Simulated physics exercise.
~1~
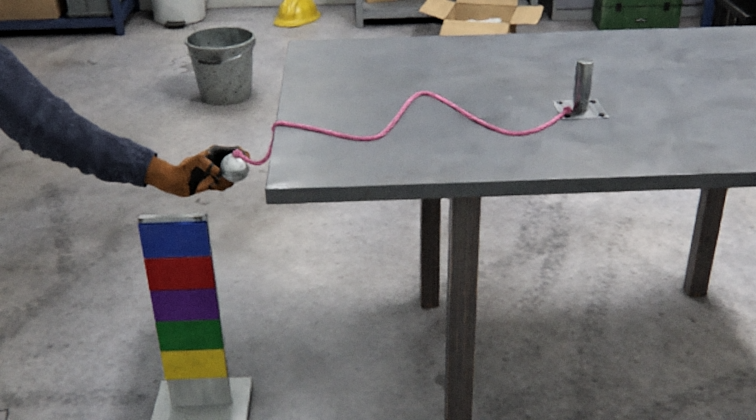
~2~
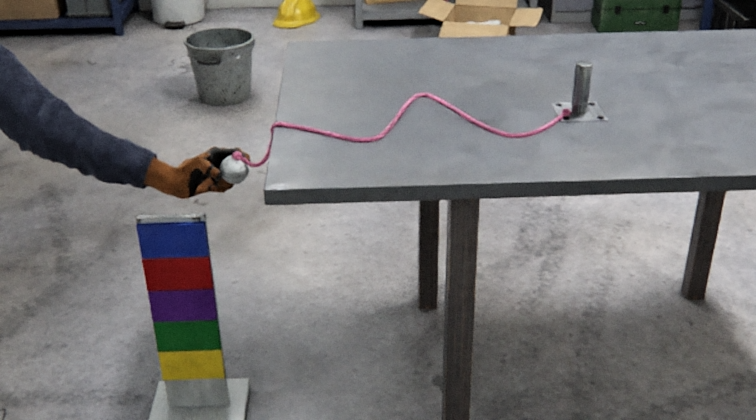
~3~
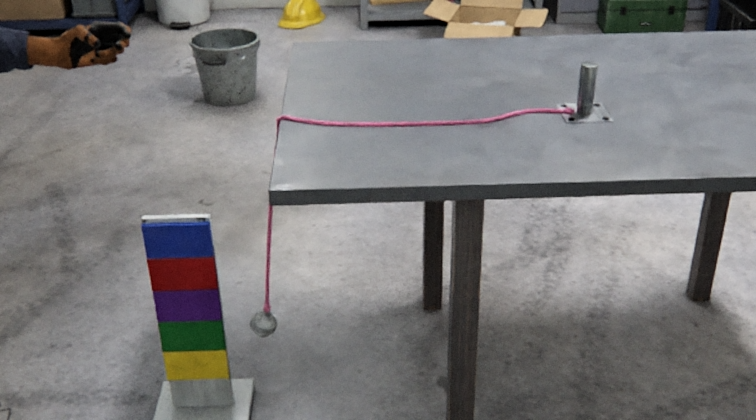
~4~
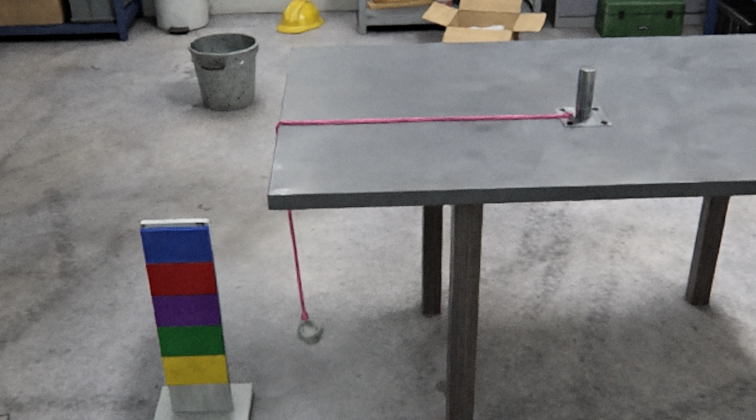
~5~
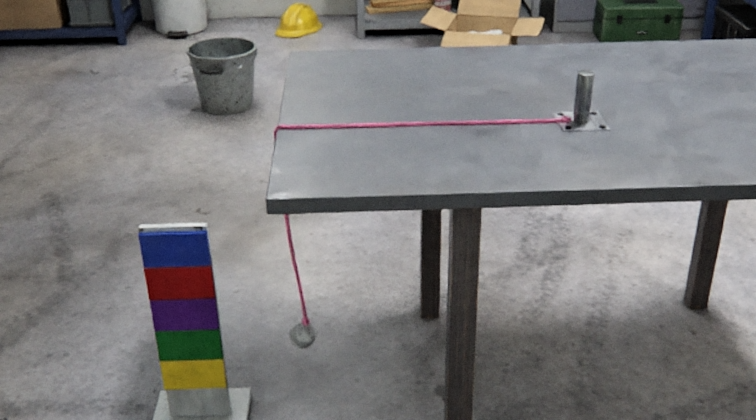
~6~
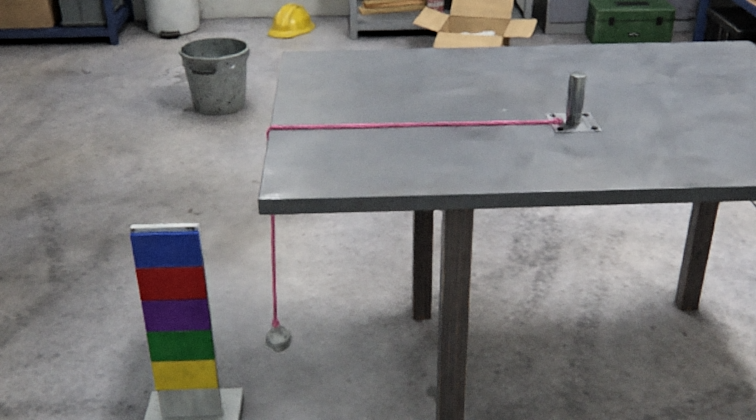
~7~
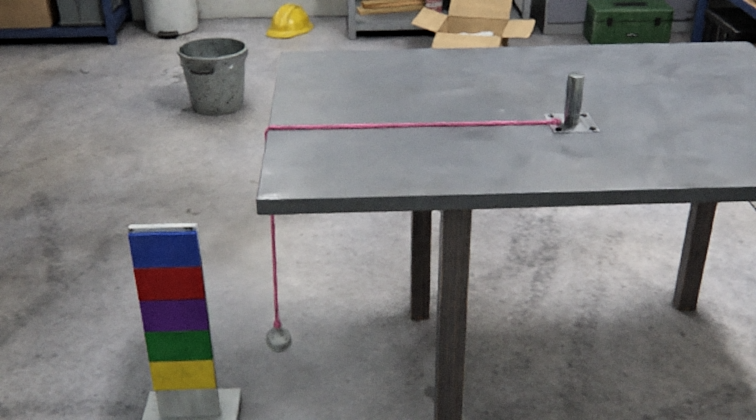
In this clip, a gloved hand holds a white ball on a pink cord tied to a post on a workbench, then lets go and withdraws; the ball drops past the edge, sways slightly, and ends hanging level with the green band of a nearby coloured board.
